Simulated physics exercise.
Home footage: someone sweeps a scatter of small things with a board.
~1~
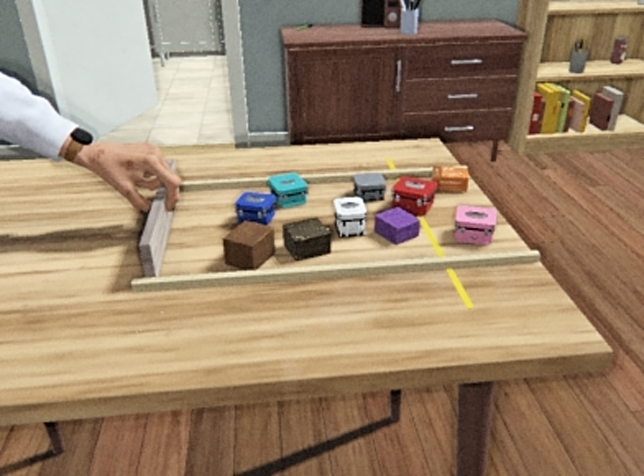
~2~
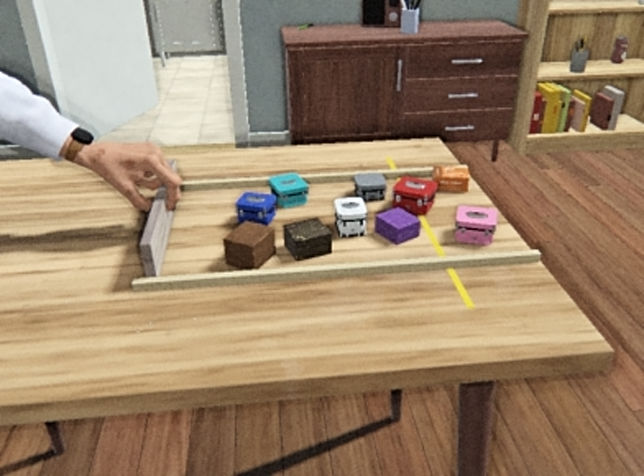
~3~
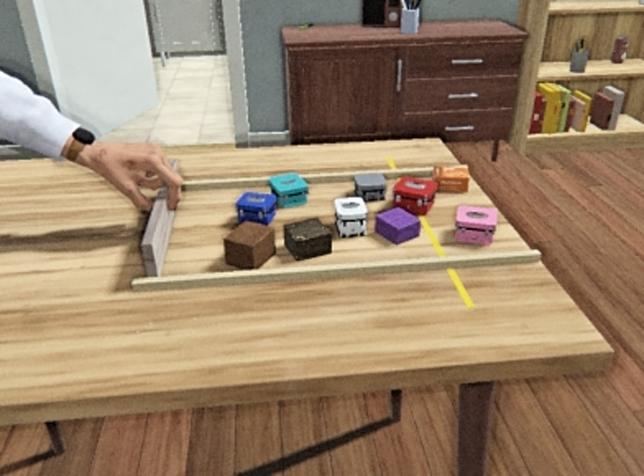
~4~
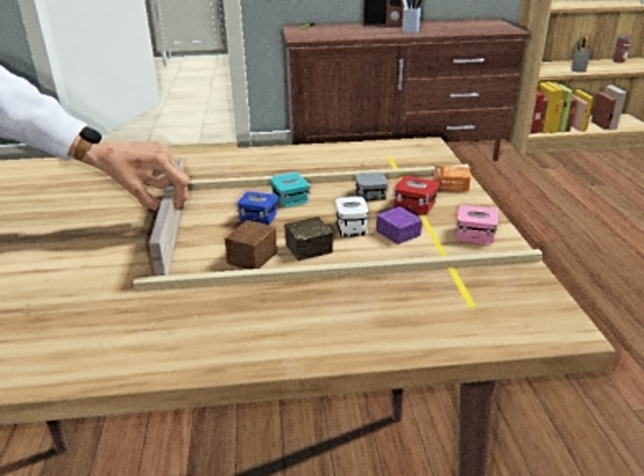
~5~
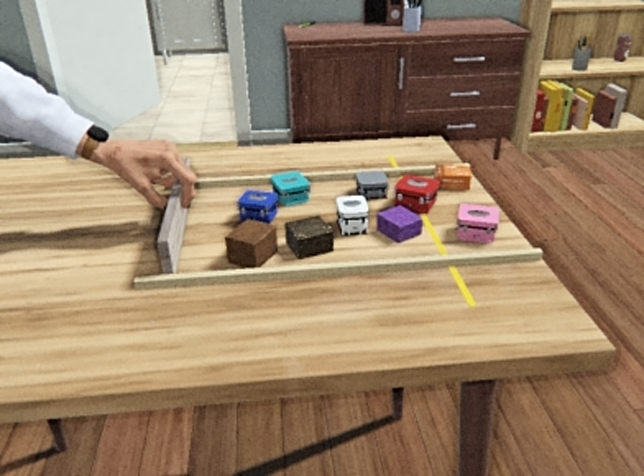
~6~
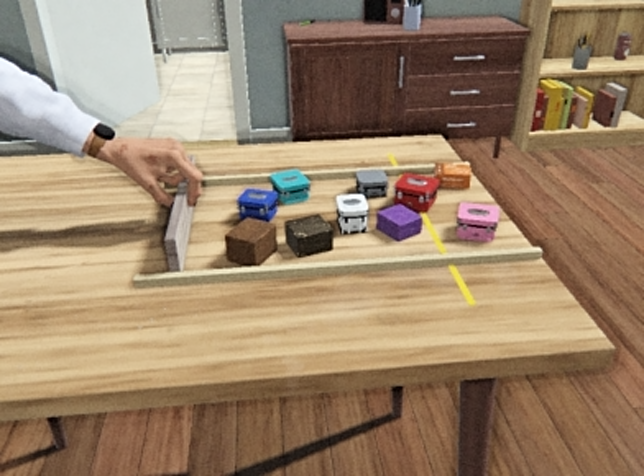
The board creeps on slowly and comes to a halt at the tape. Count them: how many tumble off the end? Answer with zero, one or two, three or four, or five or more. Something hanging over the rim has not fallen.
One or two.
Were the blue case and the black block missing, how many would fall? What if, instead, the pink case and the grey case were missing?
The counts: 0 and 0.
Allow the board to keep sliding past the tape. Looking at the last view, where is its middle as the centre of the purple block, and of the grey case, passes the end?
The middle is at (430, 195) when it's the purple block, and at (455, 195) when it's the grey case.
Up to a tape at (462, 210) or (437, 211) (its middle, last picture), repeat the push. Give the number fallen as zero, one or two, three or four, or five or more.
So for the first place I'd say five or more, and for the second either three or four.
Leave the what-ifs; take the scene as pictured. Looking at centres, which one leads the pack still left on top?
The one in question is the orange box.
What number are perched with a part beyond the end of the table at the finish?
So the number is 2.
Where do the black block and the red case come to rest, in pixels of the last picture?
I'd put one close to (486, 224) and the other close to (471, 191).
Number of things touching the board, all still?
It's 4 of them.
A little later, none off yet; orange box at rest near (452, 176); pink case at rest near (477, 222); red case at rest near (416, 193).
Next, none off yet; orange box at rest near (452, 176); pink case shifted a little near (500, 224); red case shifted about its own width near (441, 193).
When it is over, the number that fall off is one or two; down, pink case.
